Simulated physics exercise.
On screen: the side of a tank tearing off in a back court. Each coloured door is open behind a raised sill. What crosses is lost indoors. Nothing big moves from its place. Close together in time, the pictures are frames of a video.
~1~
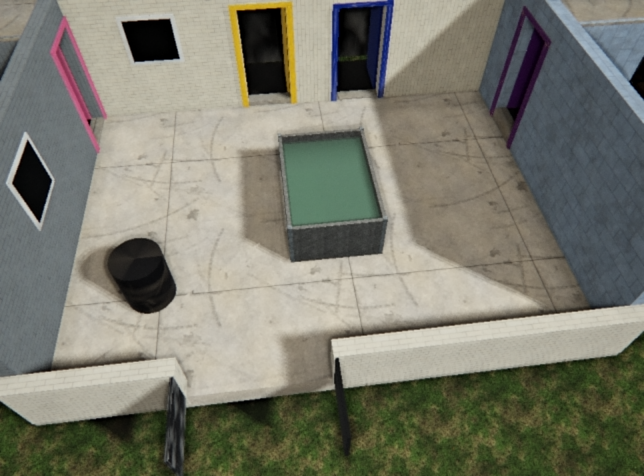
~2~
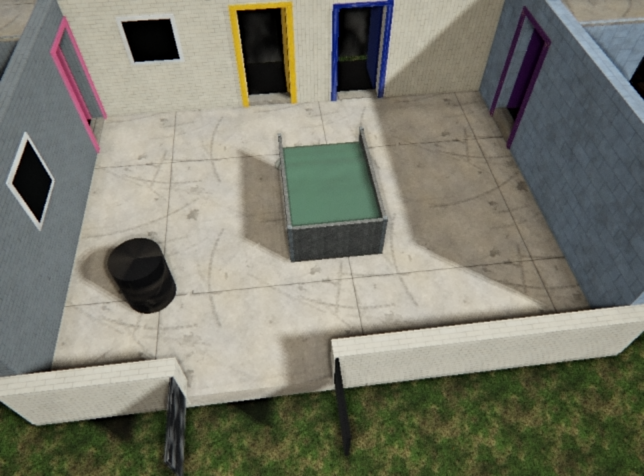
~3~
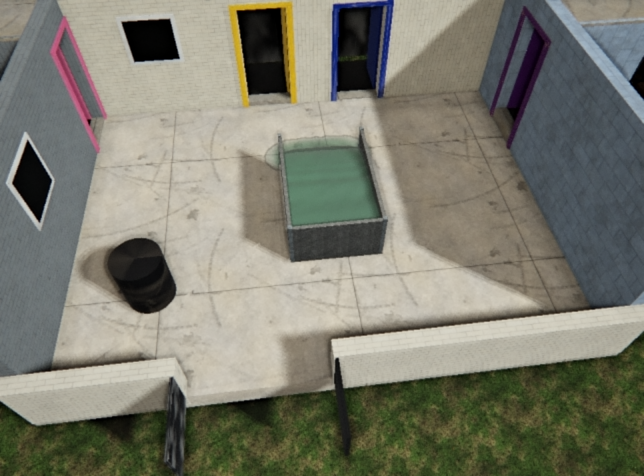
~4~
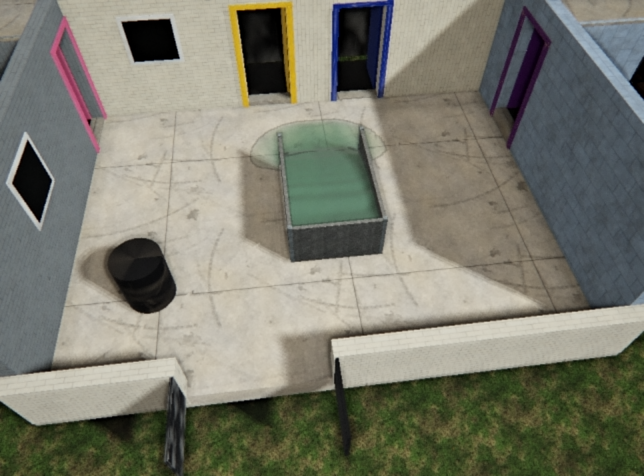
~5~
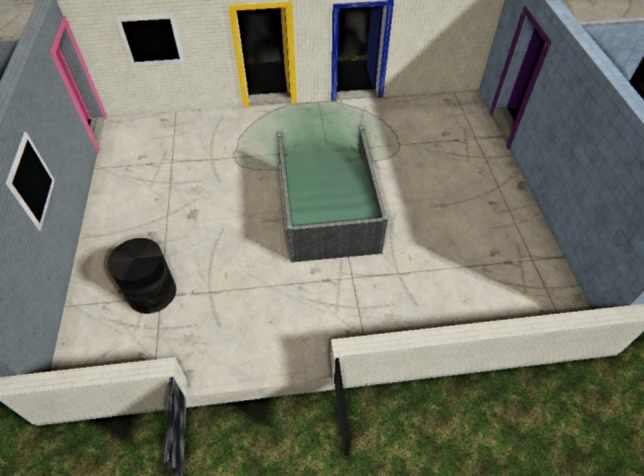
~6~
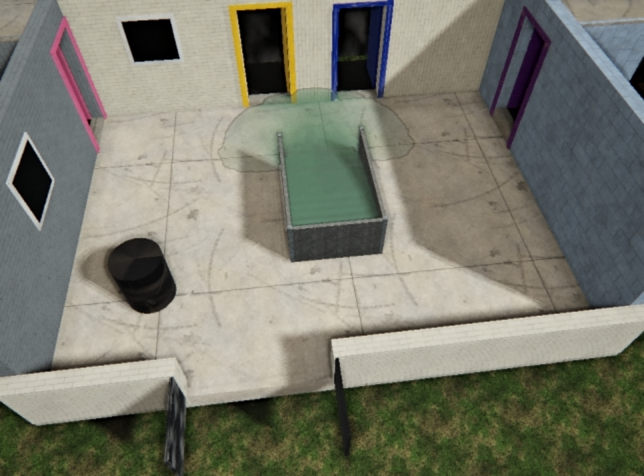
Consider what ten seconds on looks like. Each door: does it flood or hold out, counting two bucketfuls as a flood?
Pink door floods, purple door holds out, blue door floods, yellow door floods.
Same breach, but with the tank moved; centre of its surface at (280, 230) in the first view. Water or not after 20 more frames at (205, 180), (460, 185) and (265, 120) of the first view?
In that order: Reached by the flood, not reached, reached by the flood.
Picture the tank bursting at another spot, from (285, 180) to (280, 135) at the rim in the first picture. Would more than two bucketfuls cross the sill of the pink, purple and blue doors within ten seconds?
Result - pink door: Beyond the limit; purple door: Within bounds; blue door: Within bounds.
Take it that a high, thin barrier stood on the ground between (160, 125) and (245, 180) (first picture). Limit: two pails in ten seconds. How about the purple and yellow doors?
Purple door stays within the limit, yellow door overshoots.
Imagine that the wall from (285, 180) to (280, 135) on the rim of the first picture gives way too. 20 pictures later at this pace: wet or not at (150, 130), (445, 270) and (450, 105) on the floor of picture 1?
Result, in sequence: Sodden, spared by the spill, spared by the spill.
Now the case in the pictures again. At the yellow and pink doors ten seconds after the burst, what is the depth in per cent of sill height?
Approx. 20 % then 20 %.
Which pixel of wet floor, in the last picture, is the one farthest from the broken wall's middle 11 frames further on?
My estimate: Roughly (105, 121).
A moment on, water covers 15 % of the floor; the pink door not reached, the purple door not reached, the blue door over two buckets in, the yellow door over two buckets in.
Next, water covers 20 % of the floor; the pink door not reached, the purple door not reached, the blue door far over two buckets in, the yellow door far over two buckets in.
Then, water covers 35 % of the floor; the pink door over two buckets in, the purple door wet at the sill, nothing in, the blue door far over two buckets in, the yellow door far over two buckets in.
Later, water covers 65 % of the floor; the pink door far over two buckets in, the purple door wet at the sill, nothing in, the blue door far over two buckets in, the yellow door far over two buckets in.
In the end, water covers 90 % of the floor; the pink door far over two buckets in, the purple door wet at the sill, nothing in, the blue door far over two buckets in, the yellow door far over two buckets in.
